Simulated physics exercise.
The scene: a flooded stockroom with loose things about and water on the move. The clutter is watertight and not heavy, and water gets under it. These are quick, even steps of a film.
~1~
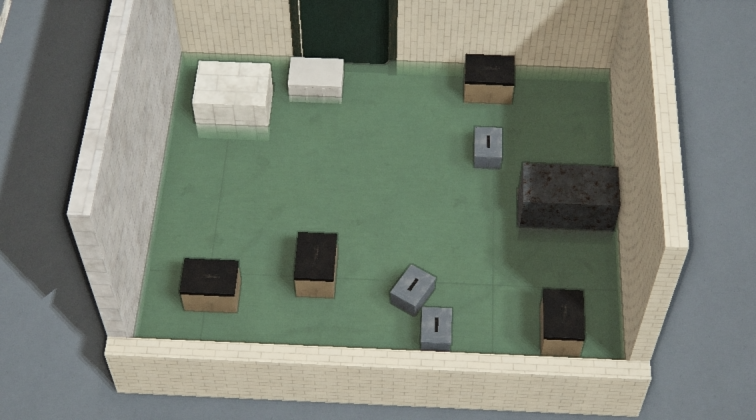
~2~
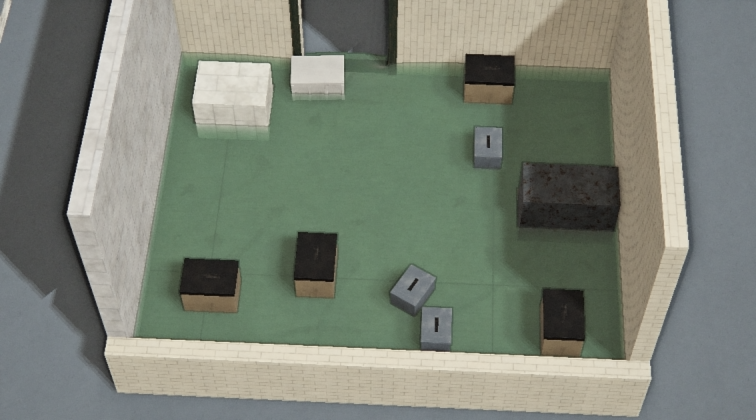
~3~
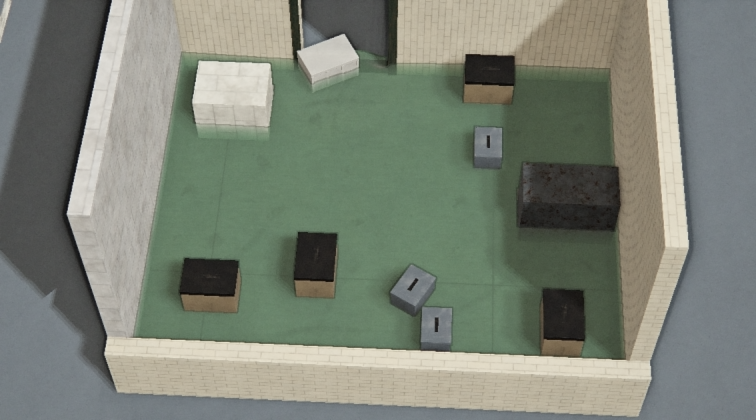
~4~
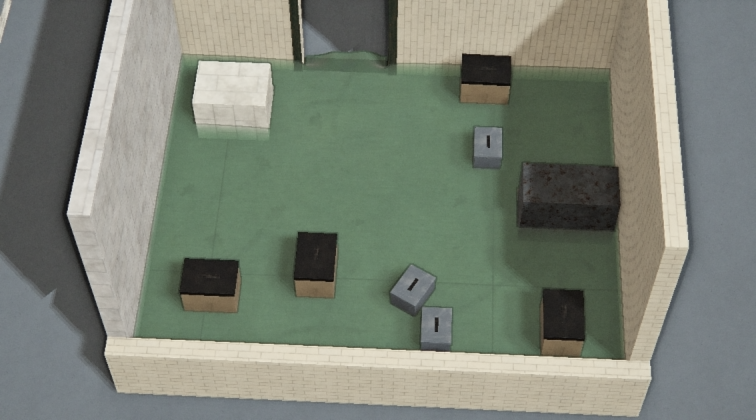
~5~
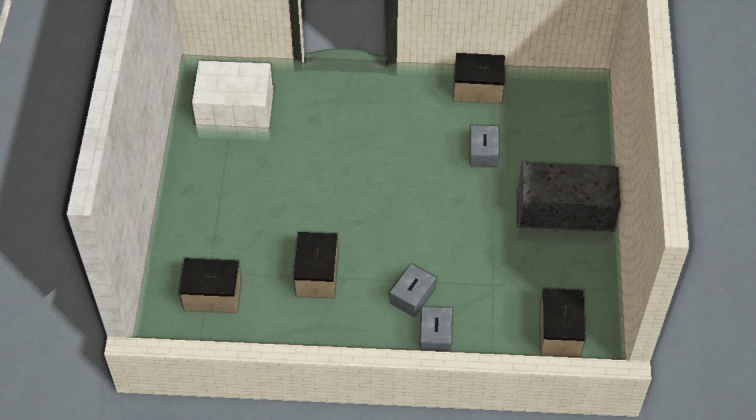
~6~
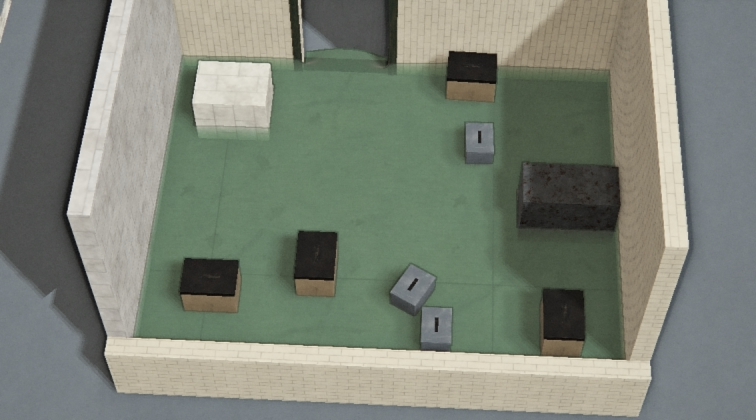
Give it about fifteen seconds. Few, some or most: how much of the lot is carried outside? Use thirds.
That comes to between one and two thirds.
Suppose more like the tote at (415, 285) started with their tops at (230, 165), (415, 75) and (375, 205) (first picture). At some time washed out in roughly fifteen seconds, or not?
One after the other: Gone, through, out.
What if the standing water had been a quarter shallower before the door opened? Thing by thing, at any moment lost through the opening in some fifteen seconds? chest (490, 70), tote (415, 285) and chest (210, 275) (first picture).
As listed: Carried outside, kept in, kept in.
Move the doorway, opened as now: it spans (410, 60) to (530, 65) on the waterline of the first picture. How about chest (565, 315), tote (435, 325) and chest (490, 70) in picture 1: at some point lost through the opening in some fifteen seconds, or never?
In that order: Stays, still in, yes.
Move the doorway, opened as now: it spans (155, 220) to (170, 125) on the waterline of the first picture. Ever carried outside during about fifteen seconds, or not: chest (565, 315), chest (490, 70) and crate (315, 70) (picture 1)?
In turn: No, inside, still in.
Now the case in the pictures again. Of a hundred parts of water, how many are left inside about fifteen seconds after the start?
Some 60 per cent.
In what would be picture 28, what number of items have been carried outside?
It comes to 3.
A moment on, 1 of 8 are out; 7 afloat.
Next, 2 of 8 are out; 6 afloat.
Later, 3 of 8 are out; 5 afloat.
In the end, 3 of 8 are out; 5 afloat.
